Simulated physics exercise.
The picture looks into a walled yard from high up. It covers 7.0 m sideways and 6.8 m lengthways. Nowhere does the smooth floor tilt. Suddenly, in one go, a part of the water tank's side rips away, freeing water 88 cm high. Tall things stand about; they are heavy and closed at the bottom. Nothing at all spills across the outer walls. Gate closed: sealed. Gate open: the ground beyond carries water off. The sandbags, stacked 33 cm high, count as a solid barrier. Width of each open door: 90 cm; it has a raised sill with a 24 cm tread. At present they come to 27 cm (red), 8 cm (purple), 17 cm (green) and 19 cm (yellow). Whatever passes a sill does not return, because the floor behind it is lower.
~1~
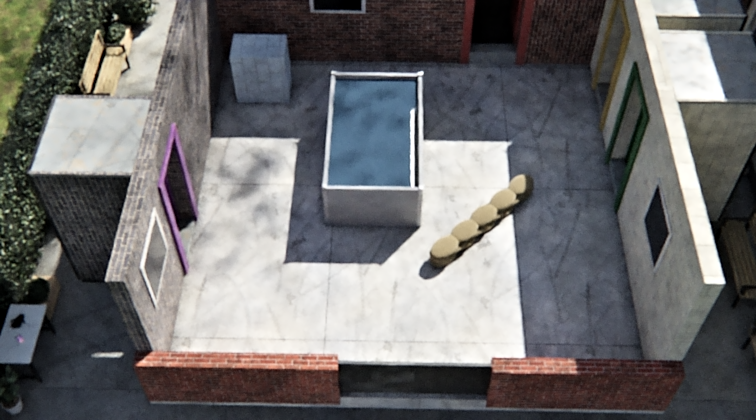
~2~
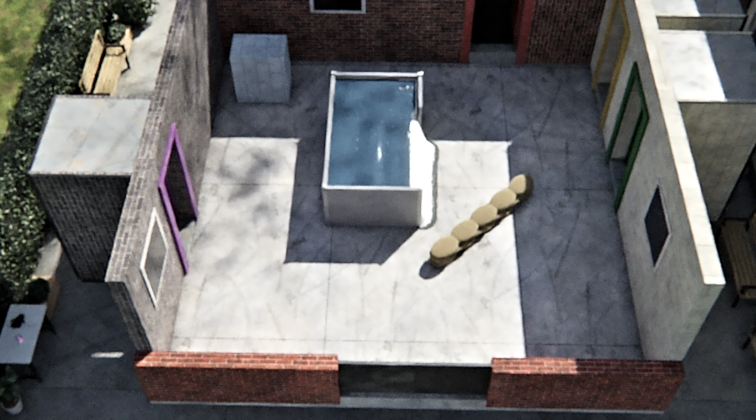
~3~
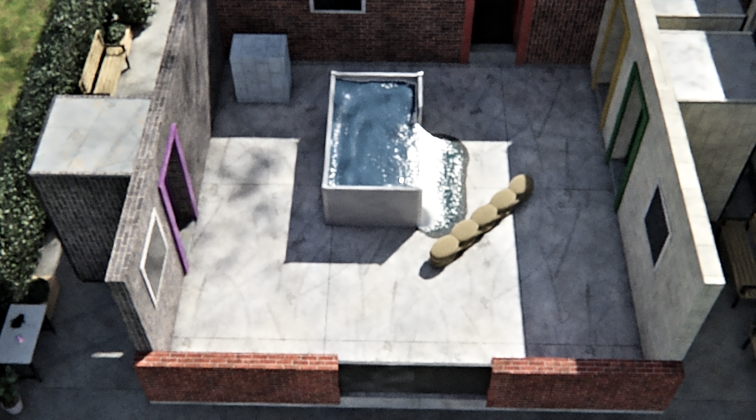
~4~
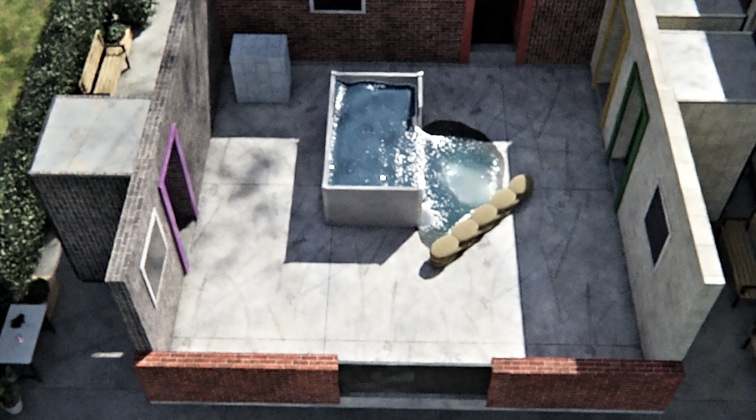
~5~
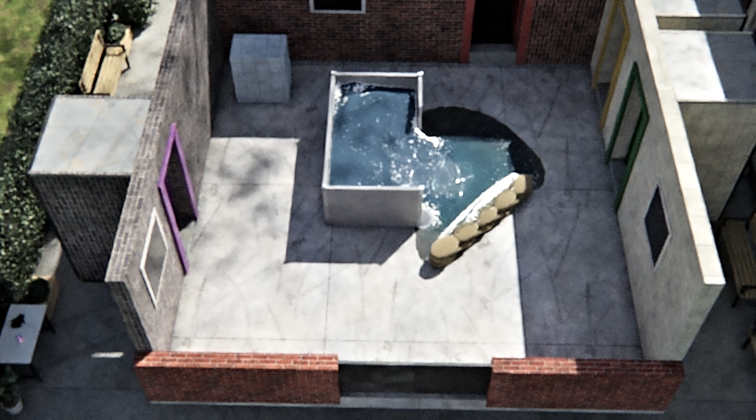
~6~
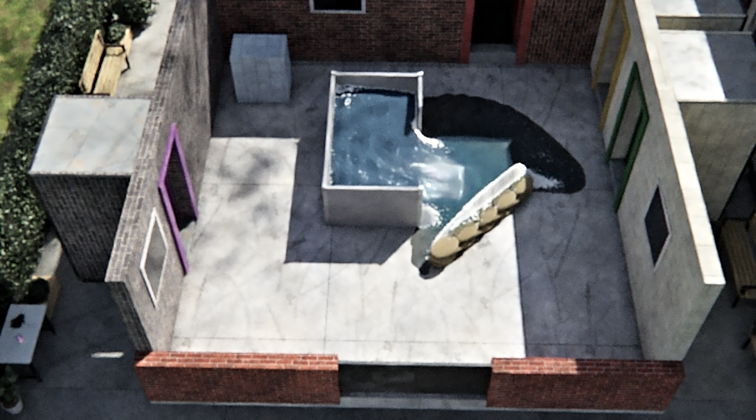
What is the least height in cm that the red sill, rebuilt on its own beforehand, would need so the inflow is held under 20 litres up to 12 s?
Around 16 cm would be enough.
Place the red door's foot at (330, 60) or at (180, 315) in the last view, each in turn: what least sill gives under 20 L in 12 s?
About 7.0 cm, then about 7.5 cm.
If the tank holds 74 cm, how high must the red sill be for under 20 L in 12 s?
Then a height close to 14.5 cm.
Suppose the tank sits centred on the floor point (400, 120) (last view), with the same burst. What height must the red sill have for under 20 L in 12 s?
A minimum of about 8.5 cm.
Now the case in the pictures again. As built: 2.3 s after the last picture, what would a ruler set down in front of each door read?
Depths in cm: Red 16, purple 0, green 14, yellow 28.
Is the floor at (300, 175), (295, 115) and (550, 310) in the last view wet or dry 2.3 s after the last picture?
Status: Clear / clear / submerged.
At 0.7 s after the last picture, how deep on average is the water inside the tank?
The mean depth is roughly 41 cm.
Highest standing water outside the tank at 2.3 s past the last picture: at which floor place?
About (555, 68).
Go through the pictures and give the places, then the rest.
In the first frame, the water tank at (375, 131) is whole and still, 88 cm deep; the red door at (497, 22) is dry.
In the second frame, water pours out at (418, 172) and has run 0.3 m, to (434, 159); about 7 cm deep outside, 88 cm at the back.
In the third frame, the gap is at (418, 173), the front 0.8 m out at (465, 159); the back of the water tank holds 80 cm.
In the fourth frame, the front is at (500, 168), 1.4 m from the gap at (418, 174); 2.9 m2 of floor is wet, 77 cm left at the back.
In the fifth frame, the front is at (540, 179), 2.1 m from the gap at (418, 175); 4.4 m2 of floor is wet, 72 cm left at the back.
In the sixth frame, the front is at (579, 185), 2.8 m from the gap at (417, 175); 5.9 m2 of floor is wet, 67 cm left at the back; 1.1 m in a straight line remain to the red door at (497, 22).
Then, 0.7 s after the last picture water covers 30 % of the floor, deepest (56 cm) near (479, 217); it has not reached the red door.
Then, 2.3 s after the last picture water covers 55 % of the floor, deepest (37 cm) near (555, 68); 16 cm at the red door, 0 litres in over its 27 cm sill.
Then, 11.3 s after the last picture water covers 95 % of the floor, deepest (13 cm) near (166, 378); 6 cm at the red door, 0 litres in over its 27 cm sill.
At the red door as built, the water peaked near 24 cm, 3.1 s after the last picture.
With a sill of 13.5 cm, 39 litres would have come in within the 12 s; with 18.5 cm, 10 litres. So under 20 litres takes about 16 cm.
